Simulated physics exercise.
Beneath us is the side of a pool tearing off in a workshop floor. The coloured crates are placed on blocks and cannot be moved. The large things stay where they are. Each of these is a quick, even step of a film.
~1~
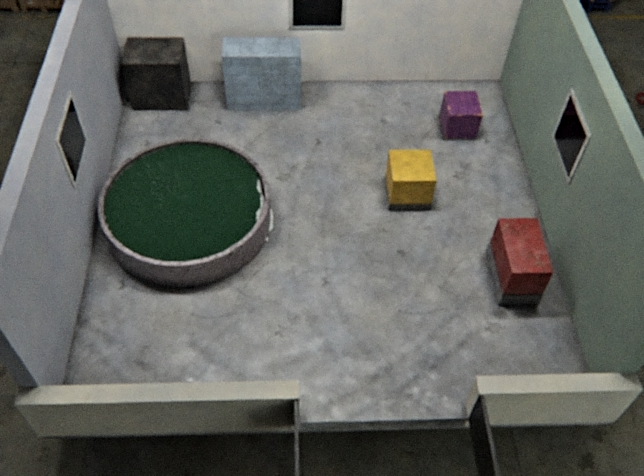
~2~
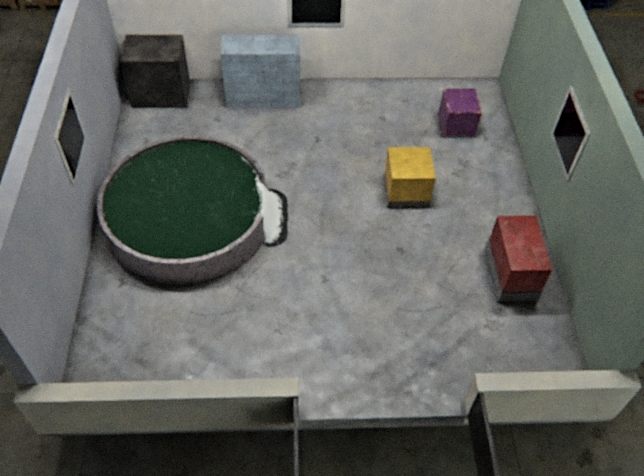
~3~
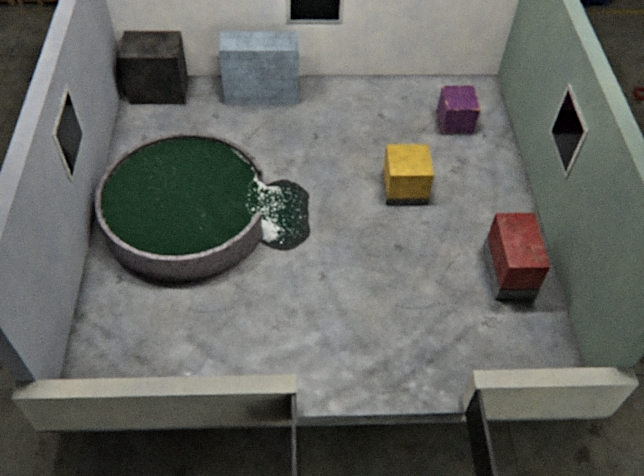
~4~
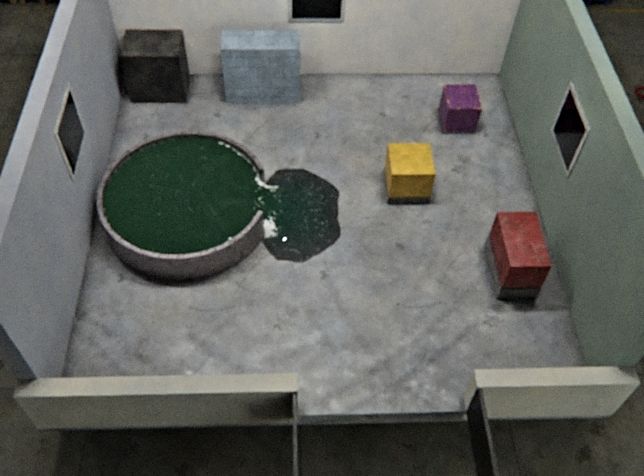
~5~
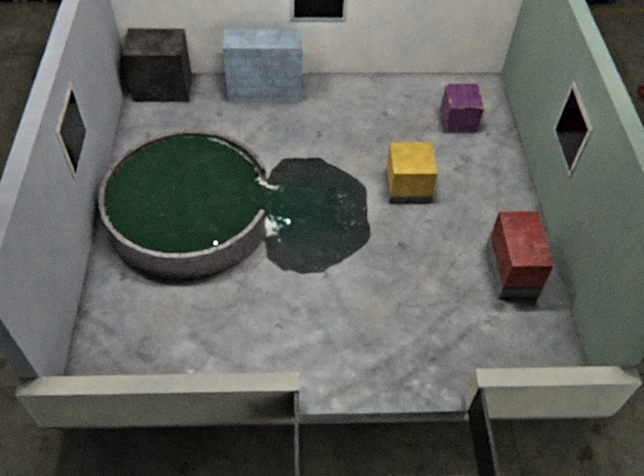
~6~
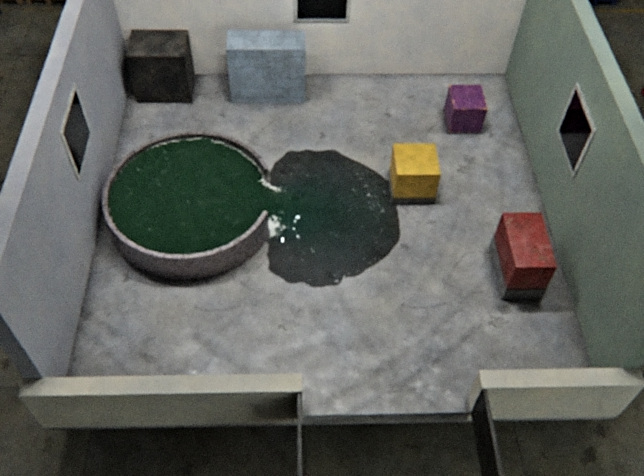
In a walled workshop with a grey concrete floor, a round tank of dark green liquid stands whole and still near scattered coloured blocks. Its right side breaks open, and white, frothy liquid pours through the gap. A dark puddle spreads rightward across the floor, widening until its edge is beside the yellow block.
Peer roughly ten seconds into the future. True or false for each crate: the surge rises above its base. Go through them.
Purple crate: True; red crate: False; yellow crate: True.
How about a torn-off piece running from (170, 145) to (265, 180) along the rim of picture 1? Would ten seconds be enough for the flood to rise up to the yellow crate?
In my view the yellow is never reached.
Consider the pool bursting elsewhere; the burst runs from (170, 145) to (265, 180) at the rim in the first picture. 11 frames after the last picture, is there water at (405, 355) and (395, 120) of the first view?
Taking the two spots in turn: Parched and swamped.
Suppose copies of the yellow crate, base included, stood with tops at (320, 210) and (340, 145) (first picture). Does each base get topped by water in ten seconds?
I'd expect the first one gets submerged and the next one gets submerged.
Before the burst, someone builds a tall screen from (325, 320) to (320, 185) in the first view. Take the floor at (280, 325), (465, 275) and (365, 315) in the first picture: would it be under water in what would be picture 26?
First inundated, then unwetted, then unwetted.
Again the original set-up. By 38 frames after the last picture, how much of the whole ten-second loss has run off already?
Around 30 %.
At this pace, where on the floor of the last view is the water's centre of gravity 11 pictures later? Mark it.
(256, 212).
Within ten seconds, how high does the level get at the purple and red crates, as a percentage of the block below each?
The first reaches around 320 in a hundred, the second around 70.
A moment on, water covers 20 % of the floor; the purple crate not reached, the red crate water round its plinth, the yellow crate water round its plinth.
Next, water covers 35 % of the floor; the purple crate water round its plinth, the red crate water round its plinth, the yellow crate water round its plinth.
Then, water covers 45 % of the floor; the purple crate water round its plinth, the red crate water round its plinth, the yellow crate water round its plinth.
Later, water covers 60 % of the floor; the purple crate water round its plinth, the red crate water round its plinth, the yellow crate water round its plinth.
In the end, water covers 75 % of the floor; the purple crate was topped, the red crate stayed above the water, the yellow crate was topped.
